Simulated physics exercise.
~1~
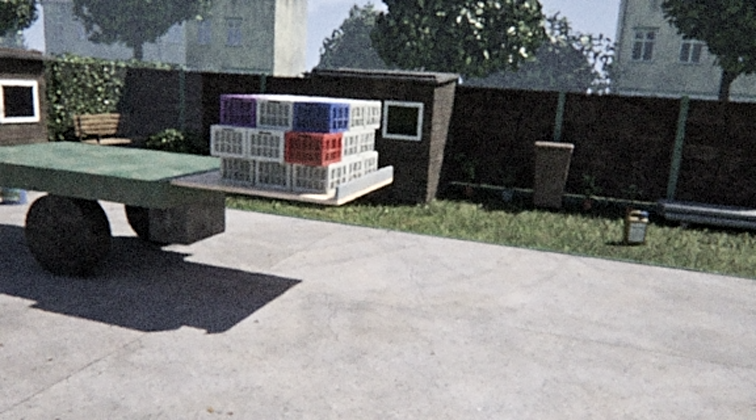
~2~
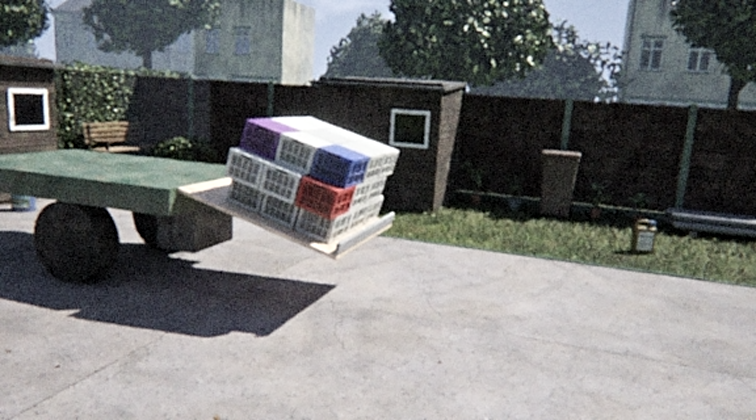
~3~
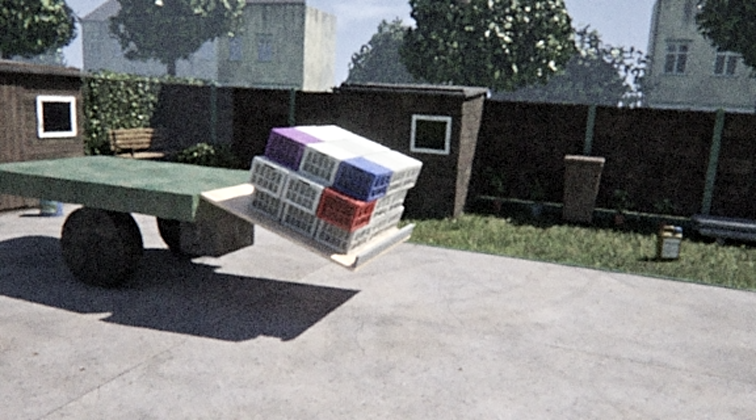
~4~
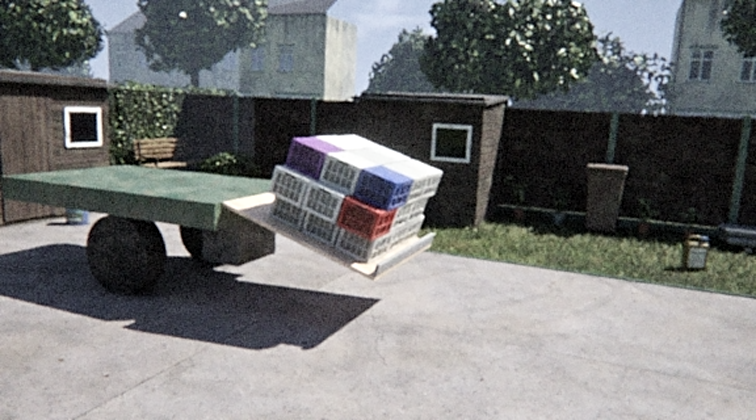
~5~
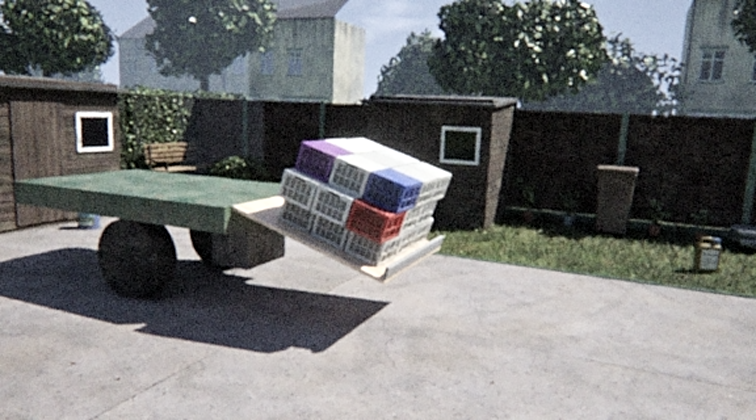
To begin with, a block of mostly white crates, with purple, blue and red ones among them, sits stacked on a level flap at the back of a green flat-bed in a sunny paved yard. The flap's outer edge then sinks, tipping the whole stack down toward the right. The crates lean with it but stay packed together above the raised lip. The slope soon stops steepening, while the view drifts slightly left. At the end, the flap holds its tilt and the crates, the blue, red and purple ones included, are all still aboard.
